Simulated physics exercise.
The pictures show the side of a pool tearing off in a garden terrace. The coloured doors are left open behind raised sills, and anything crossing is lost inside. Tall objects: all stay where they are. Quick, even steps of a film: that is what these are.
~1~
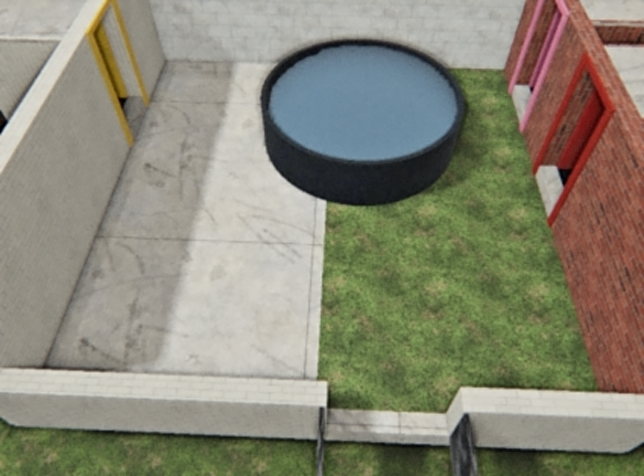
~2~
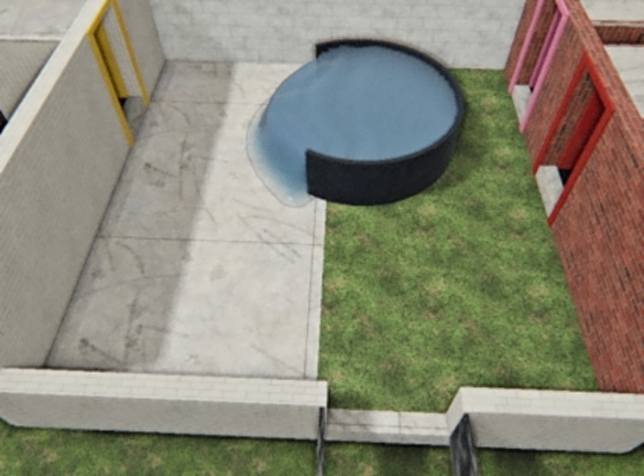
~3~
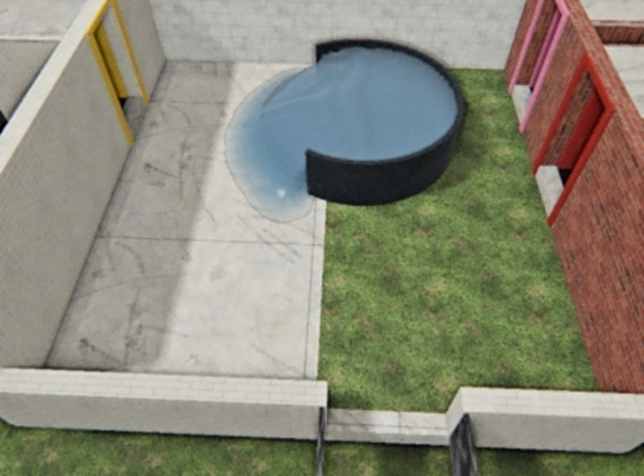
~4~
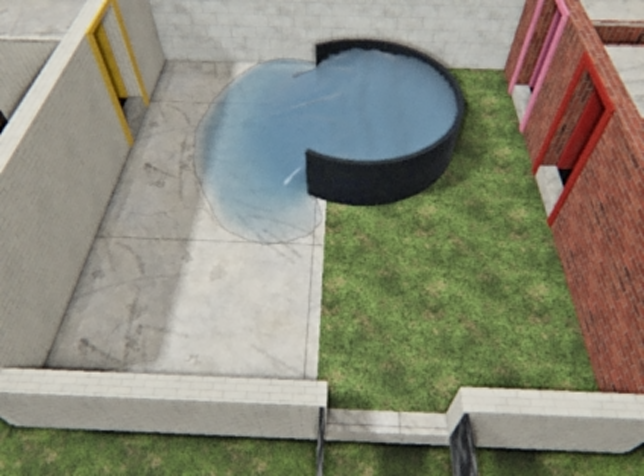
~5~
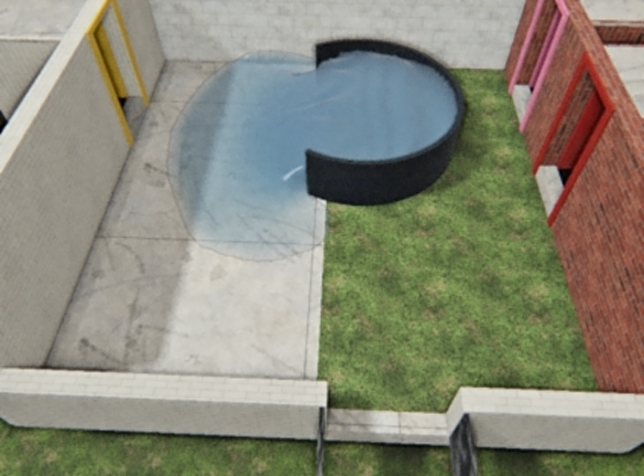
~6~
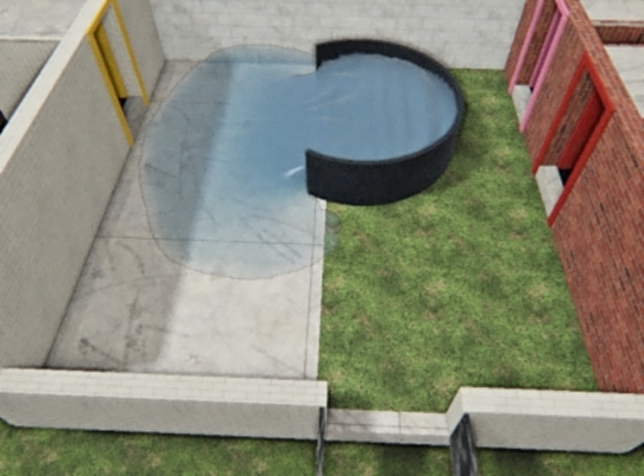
A walled garden terrace, half pale concrete and half grass, is seen from above by a camera that stays still. A round black pool of blue water stands near the back wall, with a yellow doorframe on the left and pink and red ones in the brick wall on the right. The pool's left side opens, and water pours out, spreading in a widening, thinning sheet across the concrete.
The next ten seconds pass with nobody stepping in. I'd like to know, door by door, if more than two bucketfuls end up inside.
Here it is: The pink door lets in two bucketfuls or fewer, the yellow door lets in more than two bucketfuls, the red door lets in two bucketfuls or fewer.
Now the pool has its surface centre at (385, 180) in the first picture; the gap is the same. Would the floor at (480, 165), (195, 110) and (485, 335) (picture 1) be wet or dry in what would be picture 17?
Going through the three places: Out of reach, in the spill, out of reach.
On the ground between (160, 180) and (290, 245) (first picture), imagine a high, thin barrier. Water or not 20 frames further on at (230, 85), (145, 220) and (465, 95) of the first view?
Reading them off in sequence: Swamped, swamped, spared.
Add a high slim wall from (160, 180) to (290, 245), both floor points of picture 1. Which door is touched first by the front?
That would be the one in yellow.
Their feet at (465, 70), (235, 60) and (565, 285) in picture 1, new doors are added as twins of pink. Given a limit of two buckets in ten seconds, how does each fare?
Result per door, in the listed order - below the line, above the line, below the line.
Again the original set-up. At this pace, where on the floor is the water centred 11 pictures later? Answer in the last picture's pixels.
The spot I would choose is (249, 145).
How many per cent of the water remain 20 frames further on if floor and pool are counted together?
Roughly 96 %.
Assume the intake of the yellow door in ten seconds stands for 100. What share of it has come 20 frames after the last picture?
Close to 95 %.
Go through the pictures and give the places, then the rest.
The round pool at (361, 98) is whole and still, in the first frame.
Water pours out at (269, 122) and has run to (303, 202), in the second frame.
The front is at (289, 217), out from the gap at (269, 124), in the third frame.
The front is at (264, 240), out from the gap at (269, 126), in the fourth frame.
Water pours out at (269, 127) and has run to (276, 255), in the fifth frame.
The front is at (269, 273), out from the gap at (269, 127), in the sixth frame.
A moment on, water covers 50 % of the floor; the pink door not reached, the yellow door under two buckets in, the red door not reached.
Next, water covers 50 % of the floor; the pink door not reached, the yellow door far over two buckets in, the red door not reached.
Then, water covers 55 % of the floor; the pink door not reached, the yellow door far over two buckets in, the red door not reached.
Later, water covers 95 % of the floor; the pink door wet at the sill, nothing in, the yellow door far over two buckets in, the red door not reached.
In the end, water covers 100 % of the floor; the pink door wet at the sill, nothing in, the yellow door far over two buckets in, the red door wet at the sill, nothing in.
